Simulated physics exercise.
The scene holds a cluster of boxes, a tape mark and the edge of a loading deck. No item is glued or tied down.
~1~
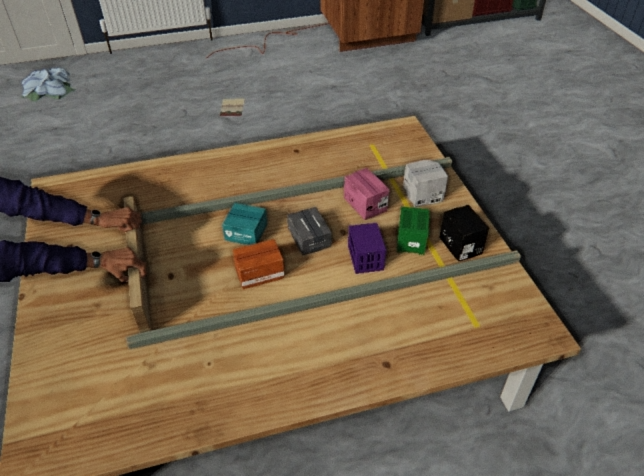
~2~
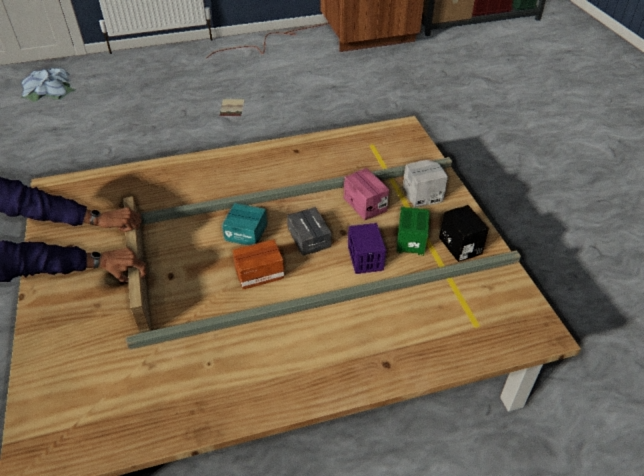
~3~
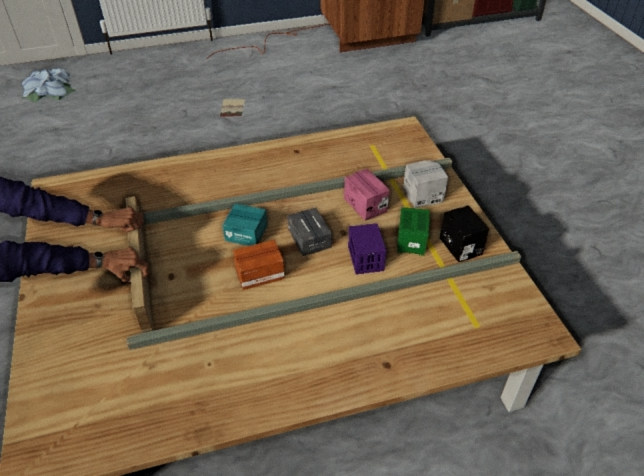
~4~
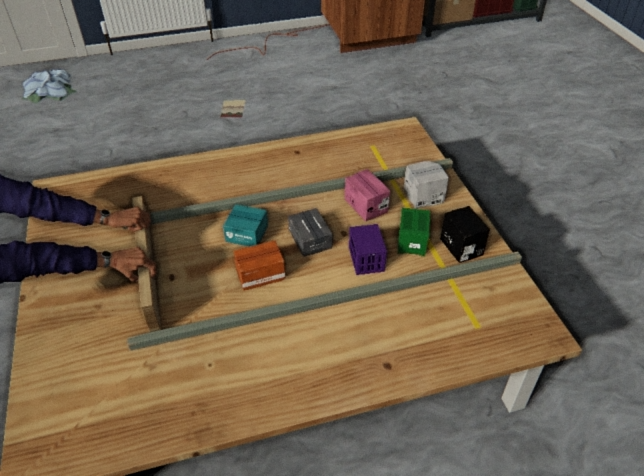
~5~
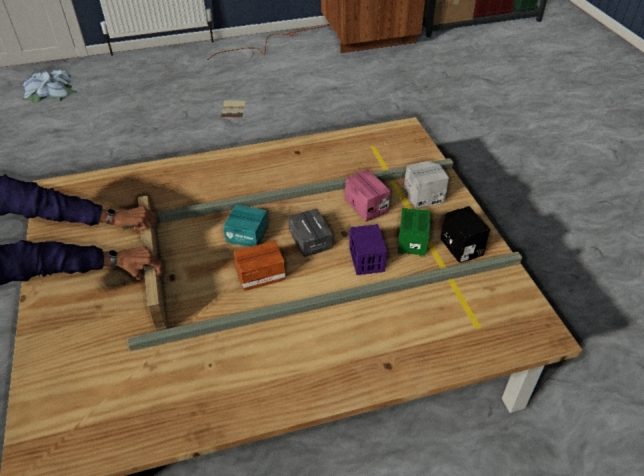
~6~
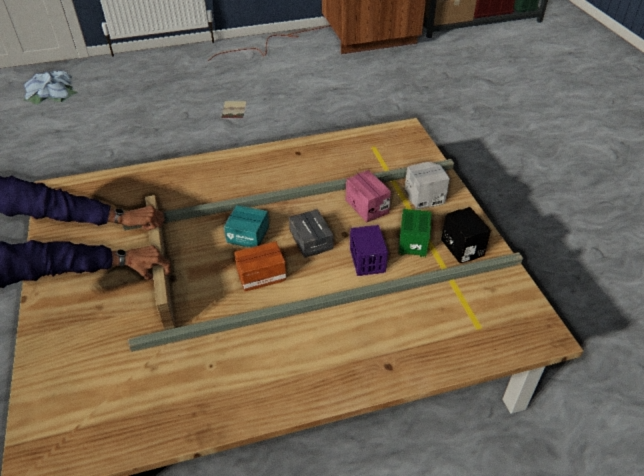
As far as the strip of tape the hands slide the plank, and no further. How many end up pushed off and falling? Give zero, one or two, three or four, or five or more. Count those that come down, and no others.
Well, the ones that get knocked off number between three and four.
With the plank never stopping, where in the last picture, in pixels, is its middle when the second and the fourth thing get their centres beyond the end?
The middle is near (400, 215) first and near (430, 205) after.
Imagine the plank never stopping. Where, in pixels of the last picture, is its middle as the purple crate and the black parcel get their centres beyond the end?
The purple crate gives roughly (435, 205), the black parcel roughly (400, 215).
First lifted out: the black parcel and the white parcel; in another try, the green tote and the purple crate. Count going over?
You'd count 1 the first time and 1 the second time.
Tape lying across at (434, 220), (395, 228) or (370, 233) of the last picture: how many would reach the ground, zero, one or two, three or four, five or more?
First either three or four, then either one or two, then none at all.
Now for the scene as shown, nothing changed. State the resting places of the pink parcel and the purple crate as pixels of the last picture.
Pink parcel at about (453, 174), purple crate at about (485, 228).
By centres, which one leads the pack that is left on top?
The foremost one is the pink parcel.
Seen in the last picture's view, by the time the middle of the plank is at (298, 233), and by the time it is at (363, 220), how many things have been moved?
Up to then 3, and up to the other point 8.
Soon after, none off yet; black parcel at rest near (465, 235); white parcel at rest near (426, 185); green tote at rest near (415, 233).
Then, none off yet; black parcel at rest near (465, 235); white parcel at rest near (426, 185); green tote moved a little near (426, 229).
By the end, the number that fall off is three or four; fallen, green tote, white parcel and black parcel.
